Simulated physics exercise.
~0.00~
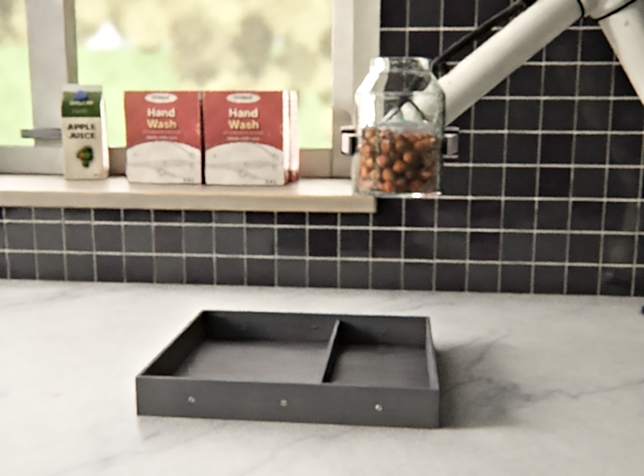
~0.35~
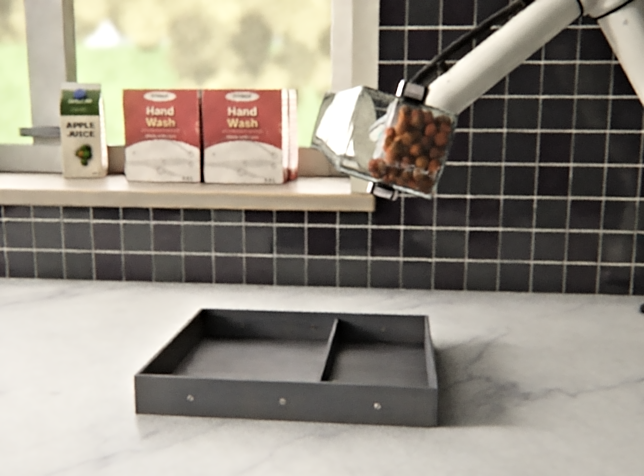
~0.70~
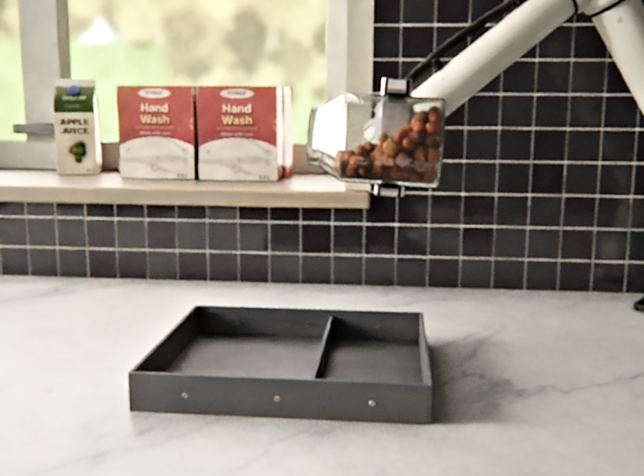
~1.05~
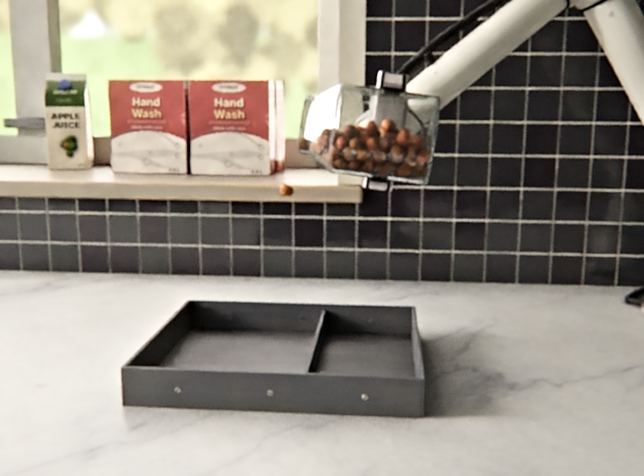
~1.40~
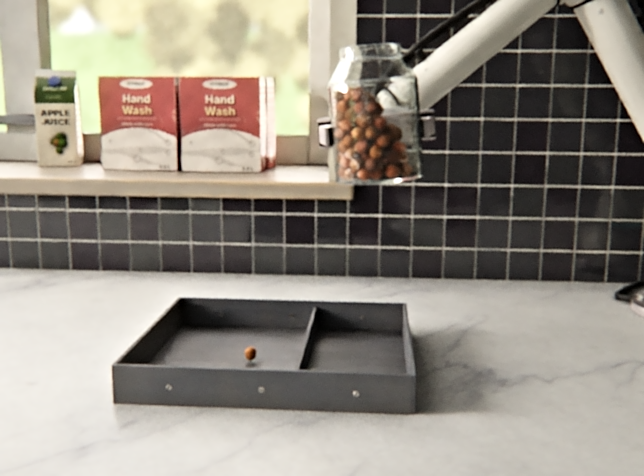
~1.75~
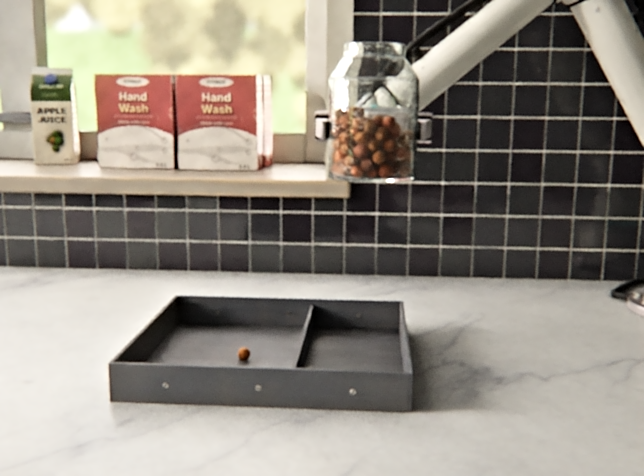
A robot arm tips a jar of hazelnuts, drops one into the tray, and rights it.
